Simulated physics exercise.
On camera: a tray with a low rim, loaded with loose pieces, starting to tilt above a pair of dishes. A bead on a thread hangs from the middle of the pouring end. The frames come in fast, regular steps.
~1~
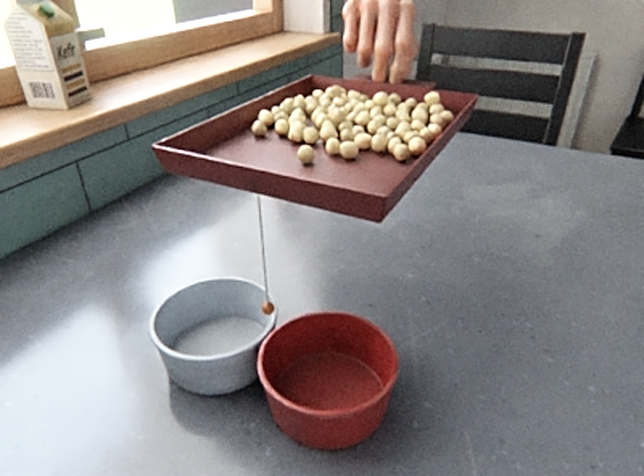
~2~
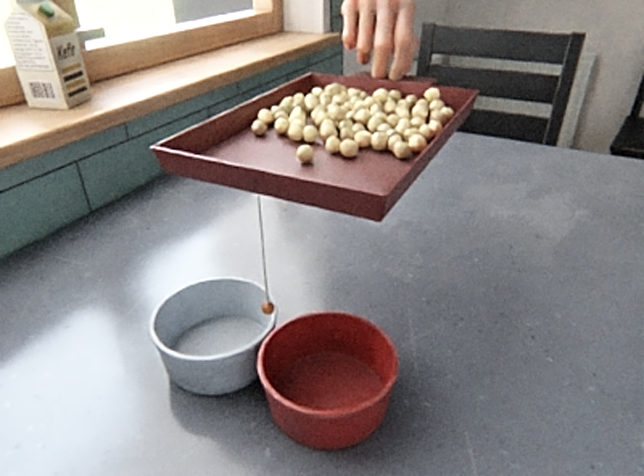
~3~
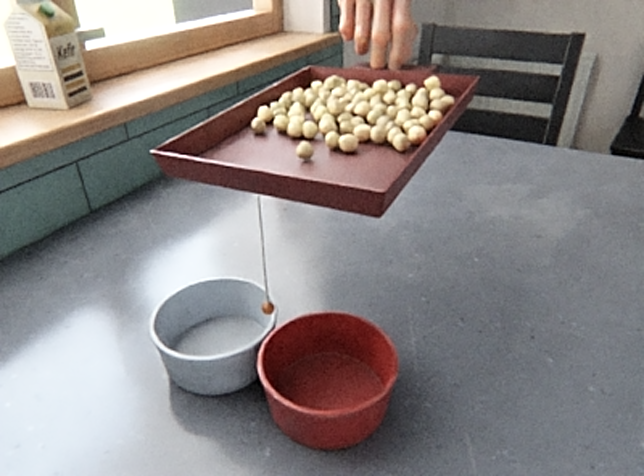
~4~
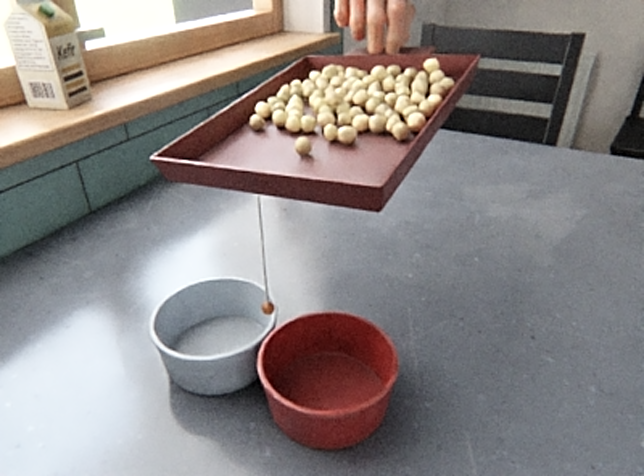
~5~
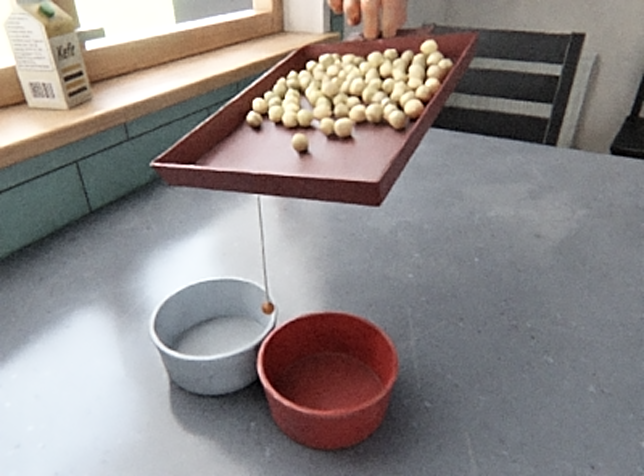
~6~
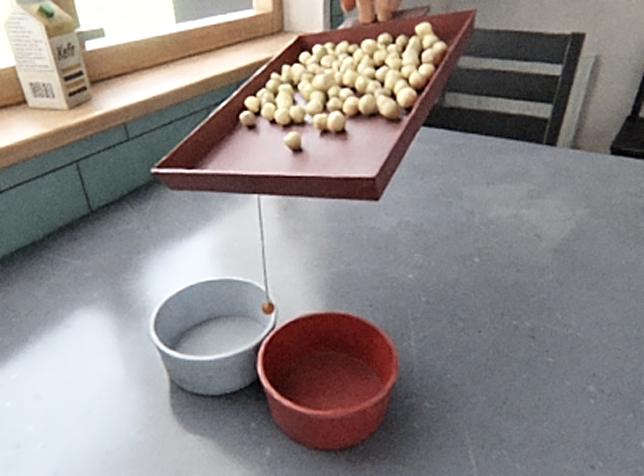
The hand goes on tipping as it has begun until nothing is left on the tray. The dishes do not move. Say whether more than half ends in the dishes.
They take over half between them.
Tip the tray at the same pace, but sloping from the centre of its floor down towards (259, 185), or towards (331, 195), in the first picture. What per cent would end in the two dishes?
The first gives 30 %, the second 70 %.
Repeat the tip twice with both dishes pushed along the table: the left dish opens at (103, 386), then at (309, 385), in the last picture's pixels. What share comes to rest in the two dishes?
First some 0, then 0 per cent.
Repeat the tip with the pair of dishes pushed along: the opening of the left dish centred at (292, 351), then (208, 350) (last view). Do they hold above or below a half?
In turn: Not half; under half.
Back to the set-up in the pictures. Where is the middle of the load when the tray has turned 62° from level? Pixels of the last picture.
Near (218, 138).
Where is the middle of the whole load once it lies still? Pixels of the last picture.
Close to (204, 340).
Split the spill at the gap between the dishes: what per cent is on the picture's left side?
Close to 100 per cent.
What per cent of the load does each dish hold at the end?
Left dish near 70 in a hundred; right dish near 0.
Soon after the last picture, tray tipped steeply; nearly all on the tray; a stray few in the left dish; a stray few outside both; a stray few in the air.
A little later, tray tipped right over; about half on the tray; about a quarter in the left dish; a small part outside both; about a quarter in the air.
Later still, tray tipped past a quarter turn; about two thirds in the left dish; about a third outside both.
At rest, tray tipped past a quarter turn; none in the right dish; about two thirds in the left dish; about a third outside both.
